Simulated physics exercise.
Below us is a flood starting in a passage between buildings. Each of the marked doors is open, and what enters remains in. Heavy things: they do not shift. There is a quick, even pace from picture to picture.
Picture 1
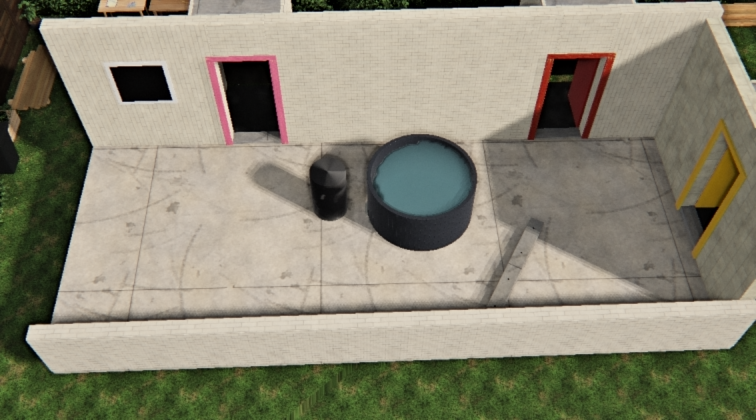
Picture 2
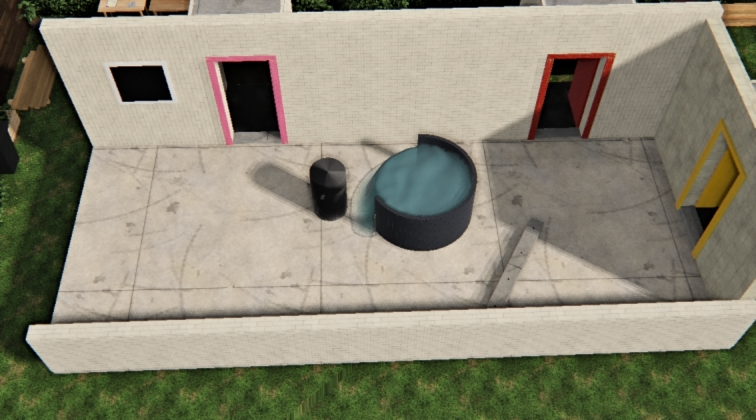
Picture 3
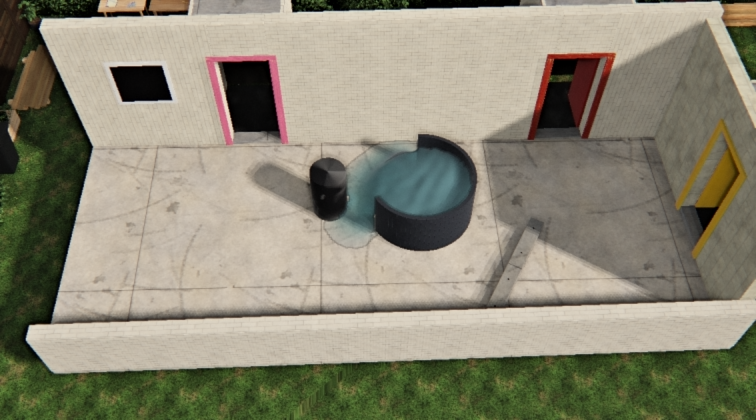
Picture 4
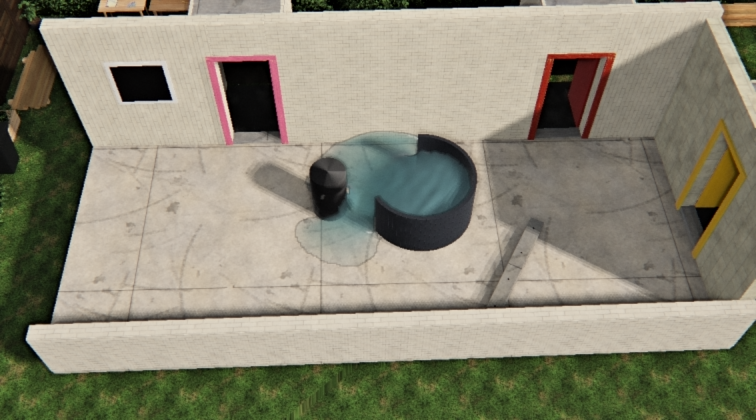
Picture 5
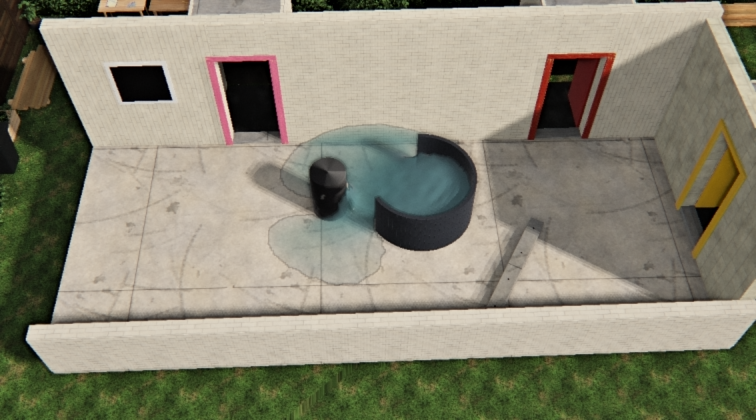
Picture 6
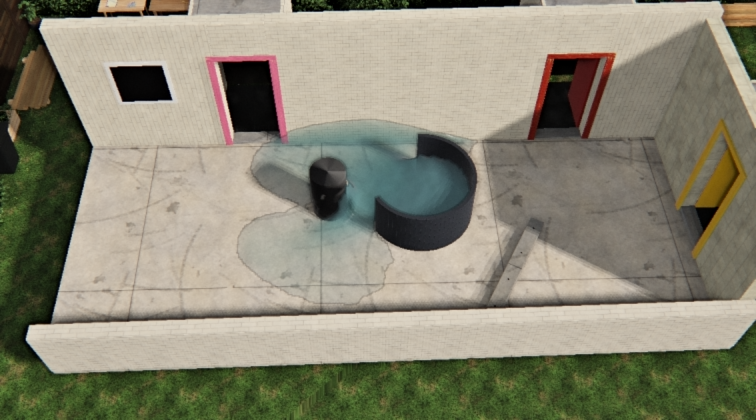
At first, a round dark tank full of blue-green water stands whole beside a black barrel in a walled yard. Then its left side opens and water pours out onto the paving, running around the barrel and spreading leftward in two broad, thin lobes, one along the back wall.
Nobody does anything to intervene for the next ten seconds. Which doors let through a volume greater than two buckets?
Checking each one: The red door lets through less or just two; the yellow door lets through less or just two; the pink door lets through more.
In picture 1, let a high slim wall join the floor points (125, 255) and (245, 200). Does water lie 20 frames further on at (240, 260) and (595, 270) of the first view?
The first point ends up swamped and the second ends up spared.
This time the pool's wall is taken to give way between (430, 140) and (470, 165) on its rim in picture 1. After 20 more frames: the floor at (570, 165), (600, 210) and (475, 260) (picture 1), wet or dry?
Listed order gives sopping; sopping; left alone.
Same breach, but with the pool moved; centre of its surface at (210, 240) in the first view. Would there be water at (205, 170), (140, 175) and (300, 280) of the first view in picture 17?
Point by point: Swamped; swamped; still bare.
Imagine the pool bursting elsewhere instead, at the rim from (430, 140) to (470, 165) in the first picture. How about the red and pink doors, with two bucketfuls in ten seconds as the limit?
Checking the doors, red surpasses the cutoff; pink, on the other hand, comes in lower.
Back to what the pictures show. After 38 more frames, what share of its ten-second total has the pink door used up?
I'd put it at 100 percent.
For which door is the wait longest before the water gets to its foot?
I'd say the yellow one.
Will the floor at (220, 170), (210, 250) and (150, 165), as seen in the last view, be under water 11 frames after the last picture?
First spot soaked, second soaked, third soaked.
A moment on, water covers 40 % of the floor; the red door wet at the sill, nothing in, the yellow door not reached, the pink door under two buckets in.
Next, water covers 55 % of the floor; the red door wet at the sill, nothing in, the yellow door not reached, the pink door over two buckets in.
Then, water covers 75 % of the floor; the red door wet at the sill, nothing in, the yellow door not reached, the pink door over two buckets in.
Later, water covers 80 % of the floor; the red door wet at the sill, nothing in, the yellow door wet at the sill, nothing in, the pink door over two buckets in.
In the end, water covers 80 % of the floor; the red door wet at the sill, nothing in, the yellow door wet at the sill, nothing in, the pink door over two buckets in.
